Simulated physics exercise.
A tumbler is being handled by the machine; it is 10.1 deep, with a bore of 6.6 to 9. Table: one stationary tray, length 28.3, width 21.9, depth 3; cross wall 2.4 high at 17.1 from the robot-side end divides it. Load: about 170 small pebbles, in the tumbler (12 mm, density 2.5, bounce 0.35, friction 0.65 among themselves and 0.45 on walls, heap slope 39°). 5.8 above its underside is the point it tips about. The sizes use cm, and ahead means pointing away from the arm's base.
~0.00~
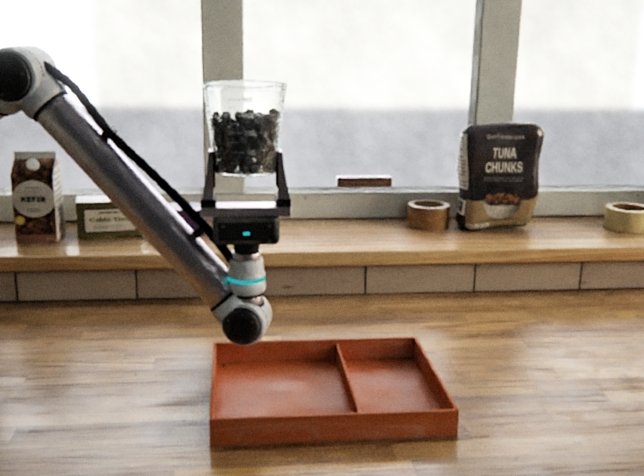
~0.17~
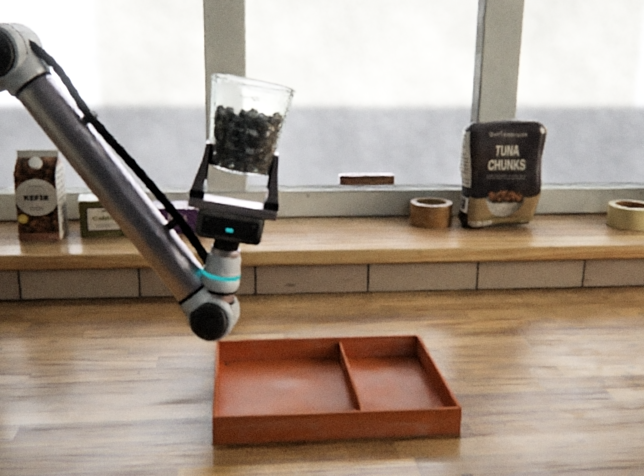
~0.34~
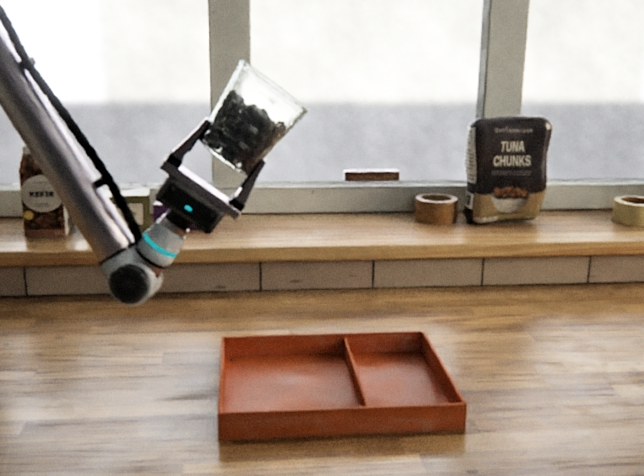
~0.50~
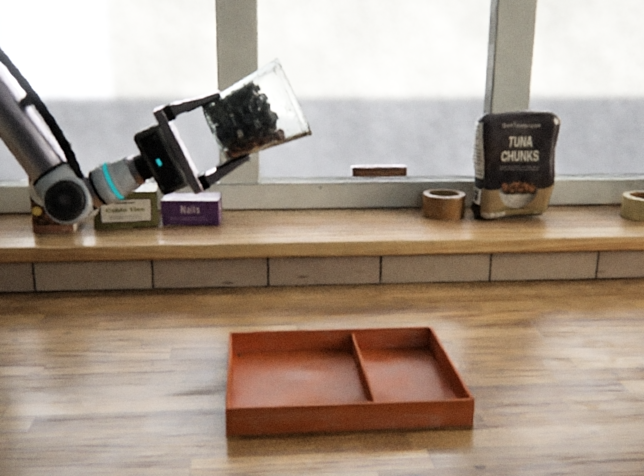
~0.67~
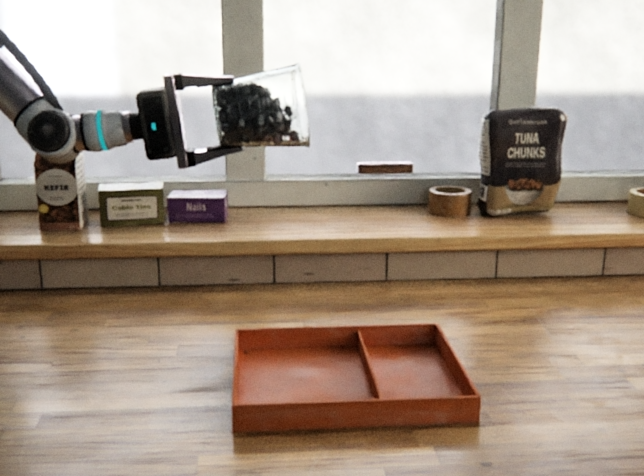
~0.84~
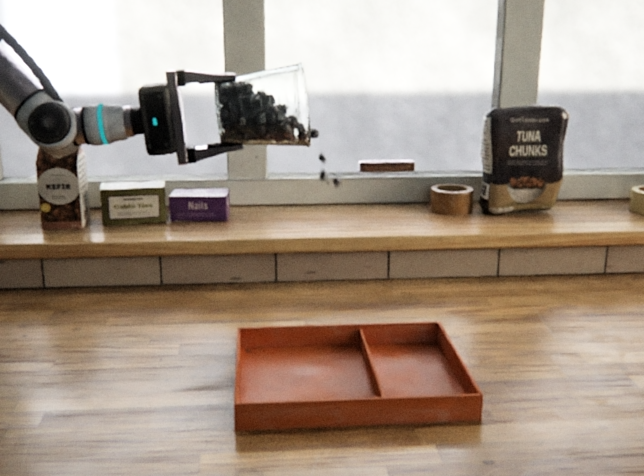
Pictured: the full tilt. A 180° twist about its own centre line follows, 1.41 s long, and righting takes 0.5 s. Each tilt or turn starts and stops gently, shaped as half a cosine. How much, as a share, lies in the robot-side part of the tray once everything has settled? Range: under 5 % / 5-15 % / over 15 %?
More than 15 %.
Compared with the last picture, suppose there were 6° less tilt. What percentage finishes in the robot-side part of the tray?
About 10 per cent.
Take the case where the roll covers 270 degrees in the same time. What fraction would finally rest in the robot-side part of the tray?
Then about 30 per cent.
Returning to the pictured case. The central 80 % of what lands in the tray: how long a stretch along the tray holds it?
Roughly 8 cm.
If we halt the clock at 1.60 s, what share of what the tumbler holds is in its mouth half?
Near 40 percent is in the half by the mouth.
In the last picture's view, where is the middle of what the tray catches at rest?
I'd place it near (346, 379) in the last picture.
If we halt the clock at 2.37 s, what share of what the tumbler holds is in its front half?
About 35 percent, I'd say.
By 1.60 s, tipped 85°, highest piece 38 above the table; 152 in the tumbler, 9 in the robot-side part, 8 in flight or on a rim.
By 2.37 s, tipped 74°, highest piece 37 above the table; 123 in the tumbler, 37 in the robot-side part, 2 in the far-side part, 7 in flight or on a rim.
By 2.95 s, upright, highest piece 39 above the table; 123 in the tumbler, 44 in the robot-side part, 2 in the far-side part.
By 3.65 s, upright, highest piece 39 above the table; 123 in the tumbler, 44 in the robot-side part, 2 in the far-side part.
Final count, 123 in the tumbler, 44 in the robot-side part, 2 in the far-side part. That is 26 % in the robot-side part of the tray.
